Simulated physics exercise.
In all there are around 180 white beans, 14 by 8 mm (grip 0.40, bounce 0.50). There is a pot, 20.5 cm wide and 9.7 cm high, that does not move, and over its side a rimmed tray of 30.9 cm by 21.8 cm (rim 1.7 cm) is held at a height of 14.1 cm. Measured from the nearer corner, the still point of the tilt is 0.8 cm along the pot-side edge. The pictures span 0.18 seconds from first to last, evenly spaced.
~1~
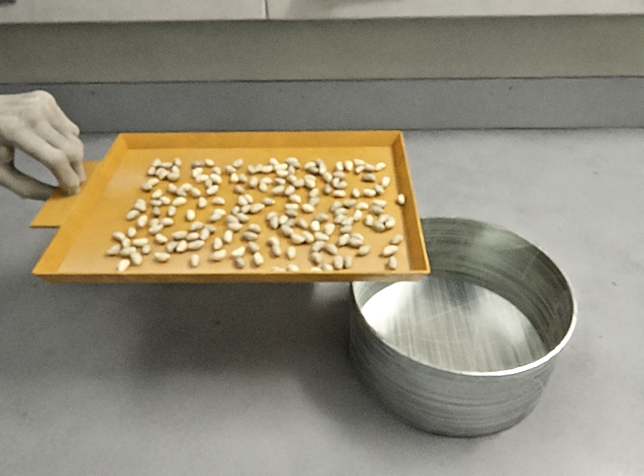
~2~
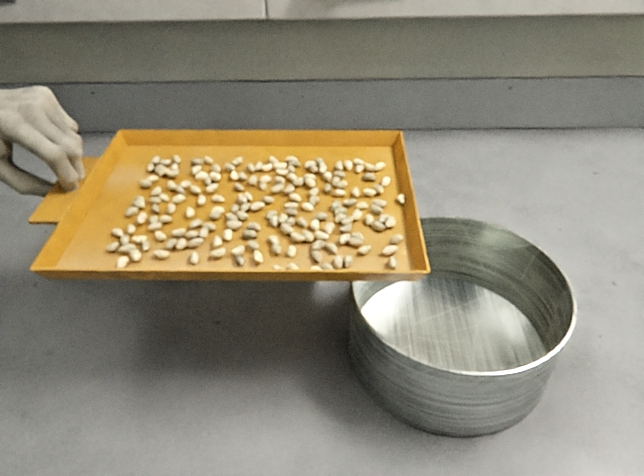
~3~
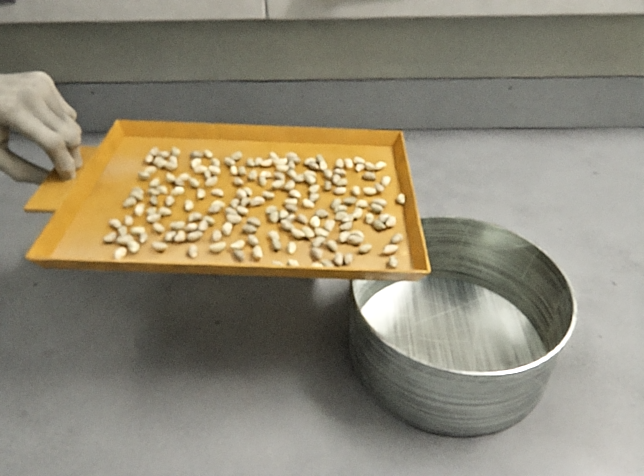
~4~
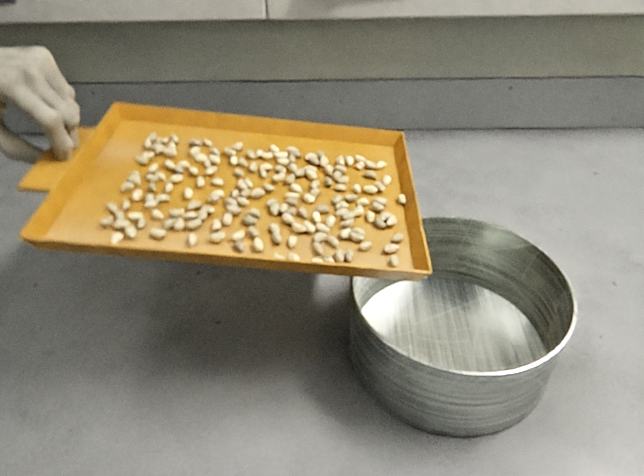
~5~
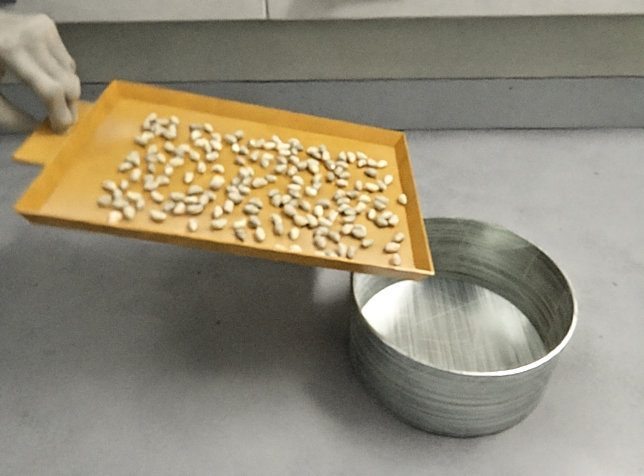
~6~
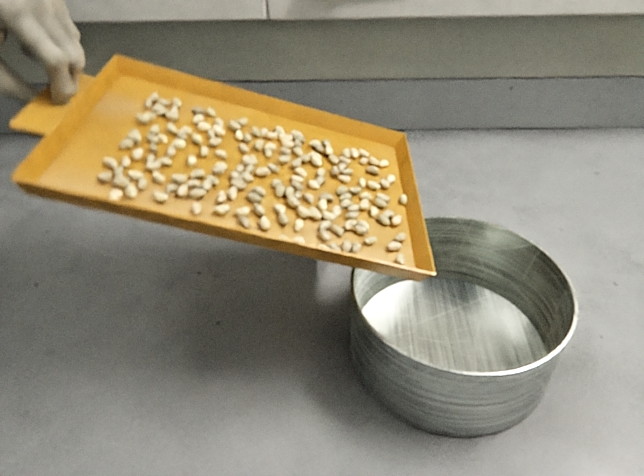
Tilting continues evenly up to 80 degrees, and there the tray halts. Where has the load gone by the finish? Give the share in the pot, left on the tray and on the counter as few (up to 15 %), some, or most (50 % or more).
Pot: Most; left on the tray: Few; counter: Some.
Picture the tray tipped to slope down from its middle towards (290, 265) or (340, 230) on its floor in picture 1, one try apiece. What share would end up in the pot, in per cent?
I'd put it at roughly 40 per cent for the first tilt and roughly 100 per cent for the second.
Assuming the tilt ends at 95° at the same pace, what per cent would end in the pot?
I'd expect some 70 per cent in the pot.
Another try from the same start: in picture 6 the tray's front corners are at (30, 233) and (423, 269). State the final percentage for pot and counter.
Pot: 80, counter: 20.
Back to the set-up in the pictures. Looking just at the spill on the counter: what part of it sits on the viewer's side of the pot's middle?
Estimate: Close to 0 per cent of the pieces.
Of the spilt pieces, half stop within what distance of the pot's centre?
About 22 centimetres.
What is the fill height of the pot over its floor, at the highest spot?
1.5 cm.
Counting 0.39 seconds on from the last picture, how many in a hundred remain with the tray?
Estimate: About 90 percent.
Then, 0.23 s after the last picture, tilt 49 degrees; the tray holds 100 %, the pot 0 %.
Then, 0.39 s after the last picture, tilt 71 degrees; the tray holds 90 %, the pot 0 %.
Then, 0.66 s after the last picture, tilt 80 degrees; the tray holds 5 %, the pot 60 %.
In the end, pot 65 %, tray 0 %, counter 35 %.
